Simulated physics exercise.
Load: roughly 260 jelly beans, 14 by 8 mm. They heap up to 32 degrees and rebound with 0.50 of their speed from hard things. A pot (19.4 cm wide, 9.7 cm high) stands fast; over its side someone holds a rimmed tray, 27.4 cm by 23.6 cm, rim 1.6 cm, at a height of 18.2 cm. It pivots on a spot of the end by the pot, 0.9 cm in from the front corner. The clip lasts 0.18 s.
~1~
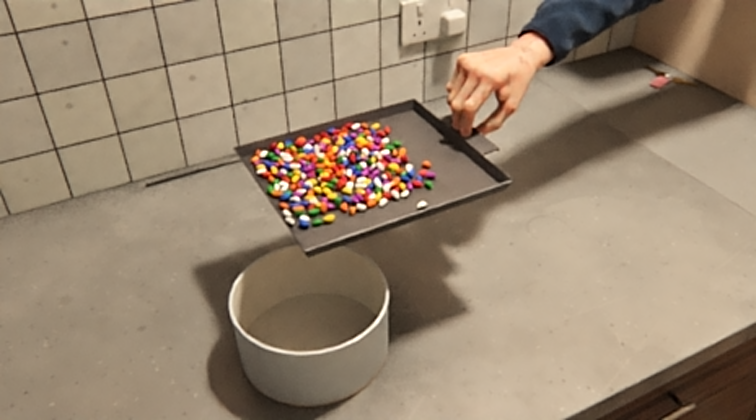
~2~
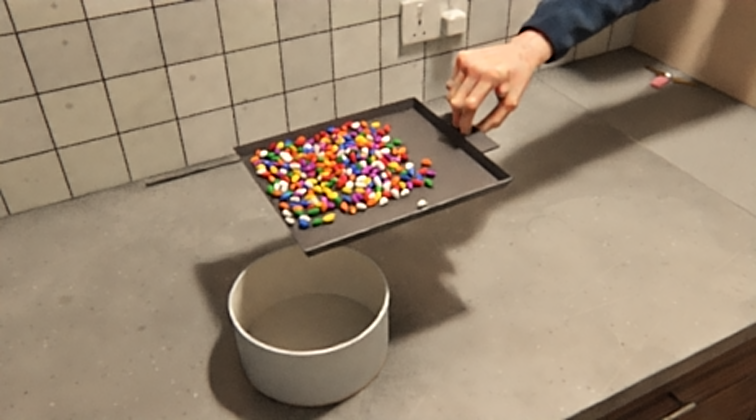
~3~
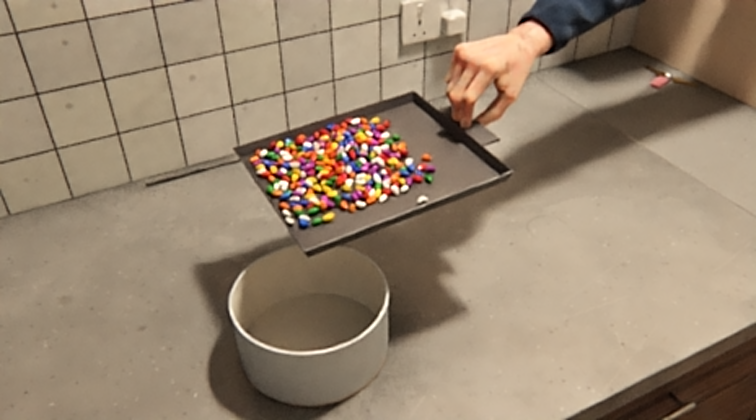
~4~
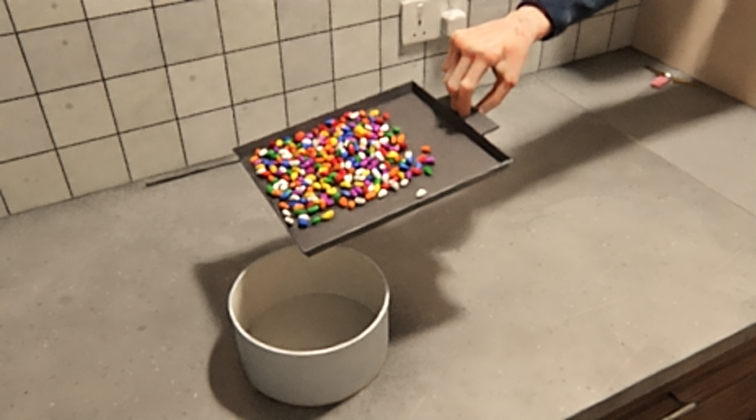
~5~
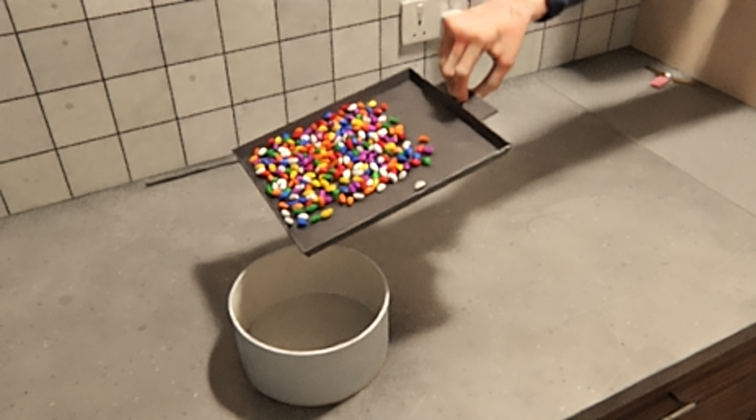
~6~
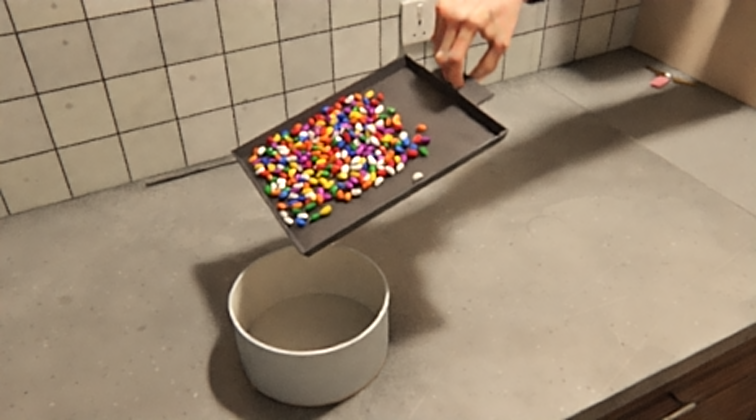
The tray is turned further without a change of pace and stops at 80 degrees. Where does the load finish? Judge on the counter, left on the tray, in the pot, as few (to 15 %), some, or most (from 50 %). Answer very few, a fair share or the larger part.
Counter: The larger part, tray: Very few, pot: A fair share.
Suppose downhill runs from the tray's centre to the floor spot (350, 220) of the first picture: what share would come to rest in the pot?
Some 35 per cent.
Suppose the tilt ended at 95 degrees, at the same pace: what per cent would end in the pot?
In that case some 30 per cent.
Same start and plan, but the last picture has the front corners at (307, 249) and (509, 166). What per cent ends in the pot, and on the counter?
Pot 45, counter 55.
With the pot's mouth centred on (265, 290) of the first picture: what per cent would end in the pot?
Some 55 per cent.
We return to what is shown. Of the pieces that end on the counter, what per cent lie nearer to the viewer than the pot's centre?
Some 10 per cent.
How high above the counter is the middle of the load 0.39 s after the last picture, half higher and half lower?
Some 20 cm.
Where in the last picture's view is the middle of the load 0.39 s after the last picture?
At about (258, 189).
Then, 0.23 s after the last picture, tilt 49 degrees; the tray holds 100 %, the pot 0 %.
Then, 0.39 s after the last picture, tilt 71 degrees; the tray holds 80 %, the pot 0 %.
Then, 0.67 s after the last picture, tilt 80 degrees; the tray holds 5 %, the pot 25 %.
In the end, counter 70 %, tray 0 %, pot 30 %.
